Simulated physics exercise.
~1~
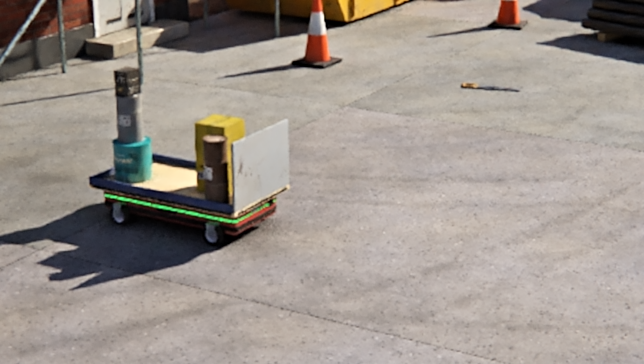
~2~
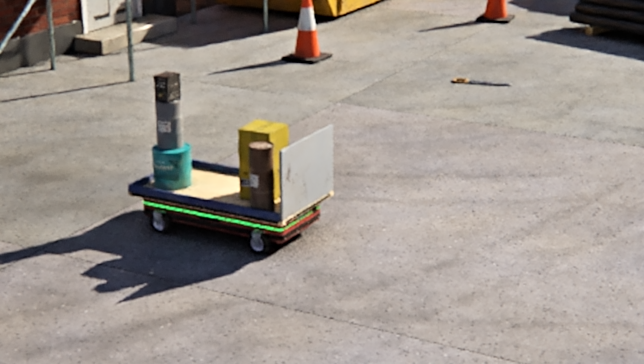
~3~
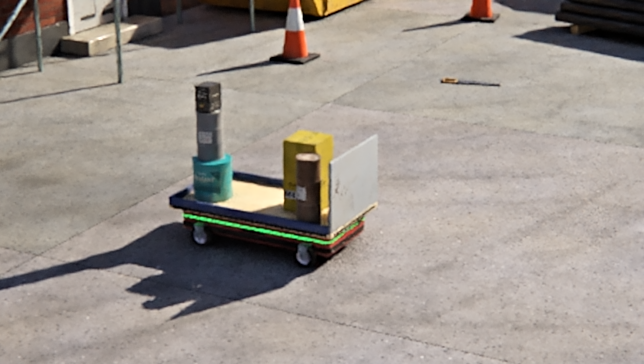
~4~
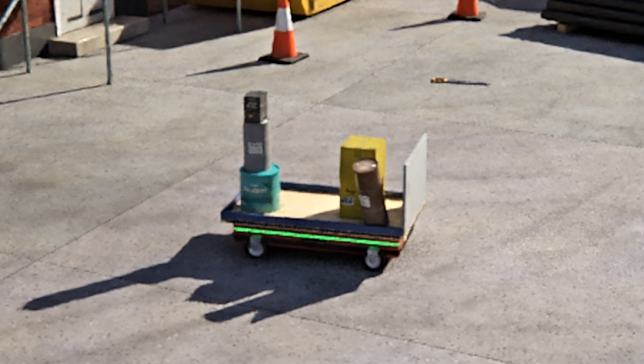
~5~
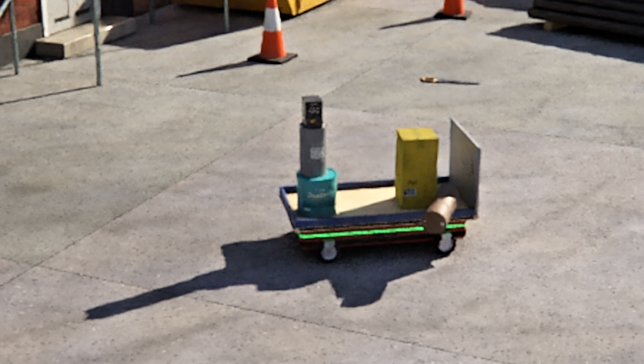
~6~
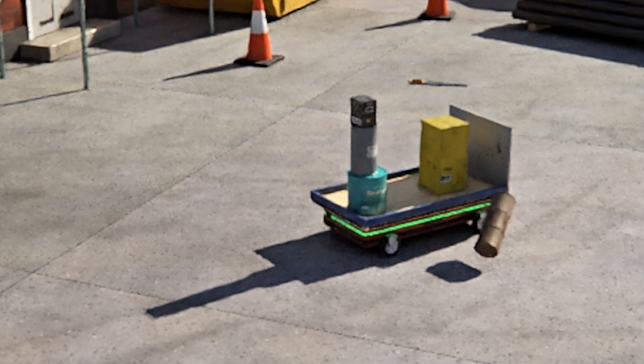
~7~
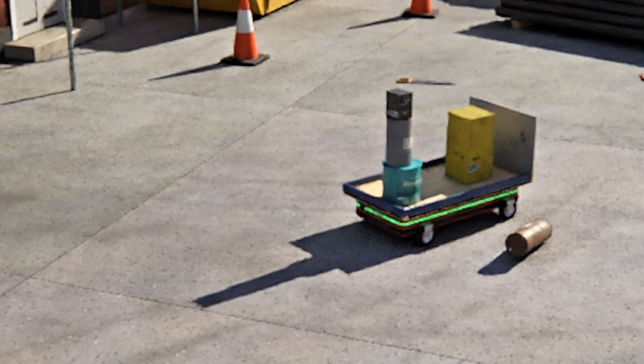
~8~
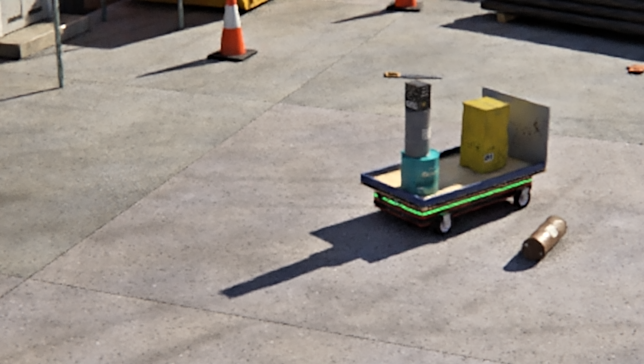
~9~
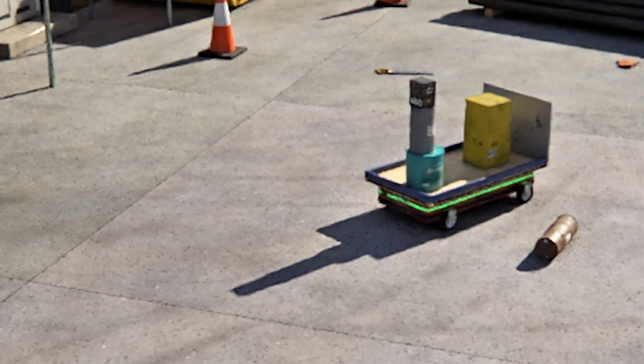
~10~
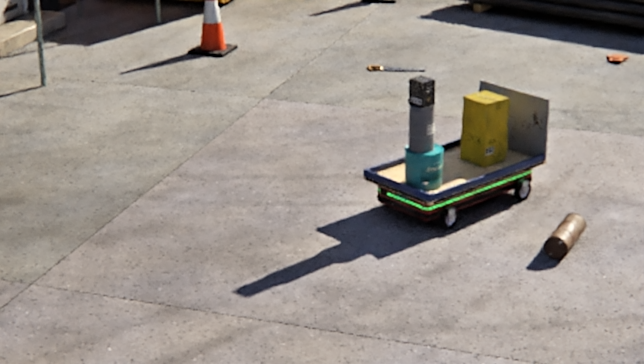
A flat cart carrying a stacked pail, canister and box, a yellow box and a brown canister rolls right across the pavement and curves away; the brown canister tips, falls off the side and lies on the ground as the cart stops with the rest aboard.
